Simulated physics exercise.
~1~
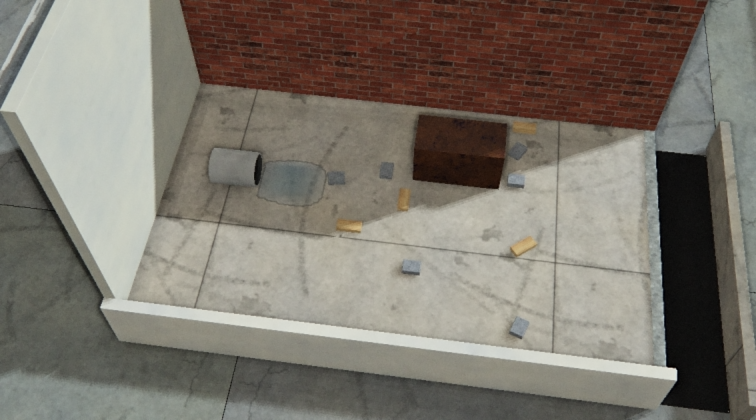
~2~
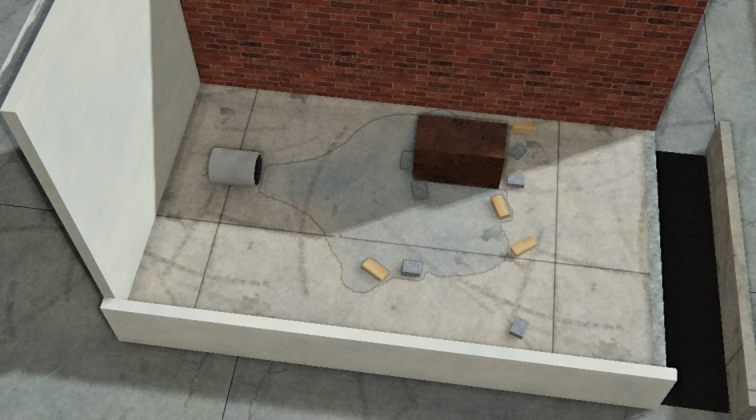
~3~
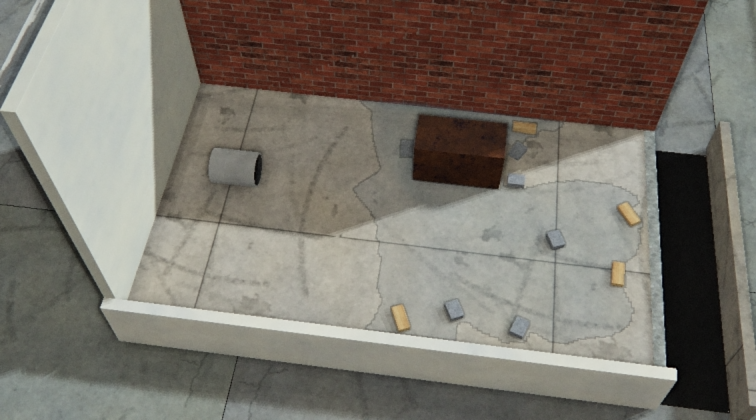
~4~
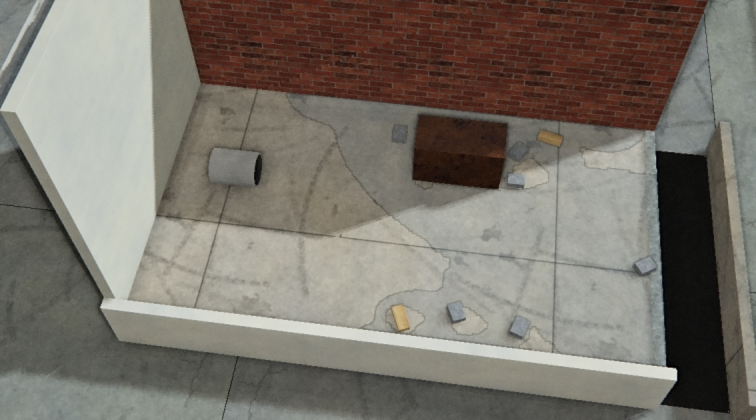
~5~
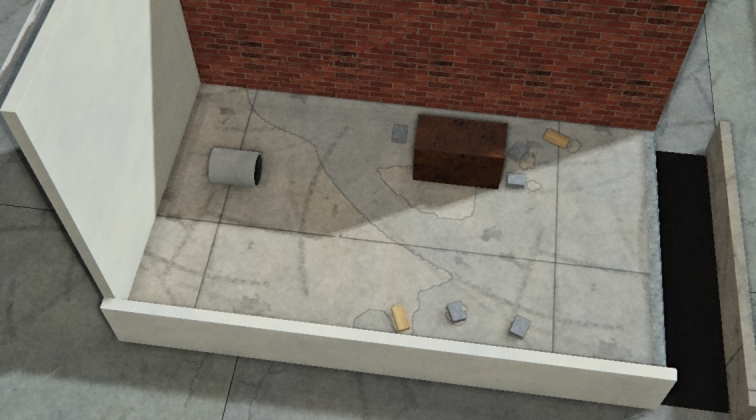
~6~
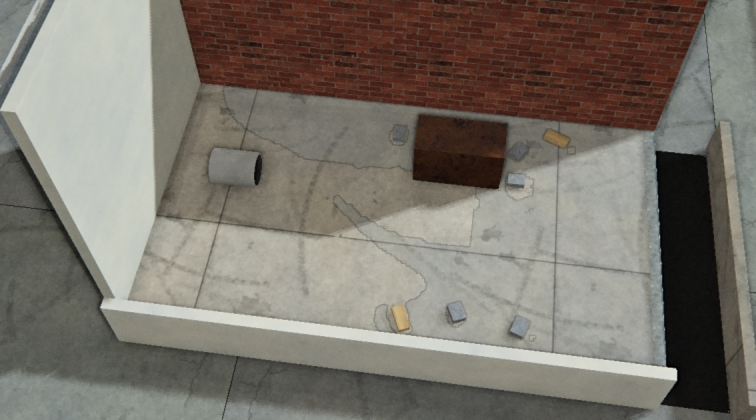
In the video, water spreads from a gray drum lying on its side across a walled concrete floor, carrying some small yellow and gray blocks rightward around a brown box. Several blocks leave through the open right side, while others remain scattered as the water recedes, leaving shrinking wet patches.
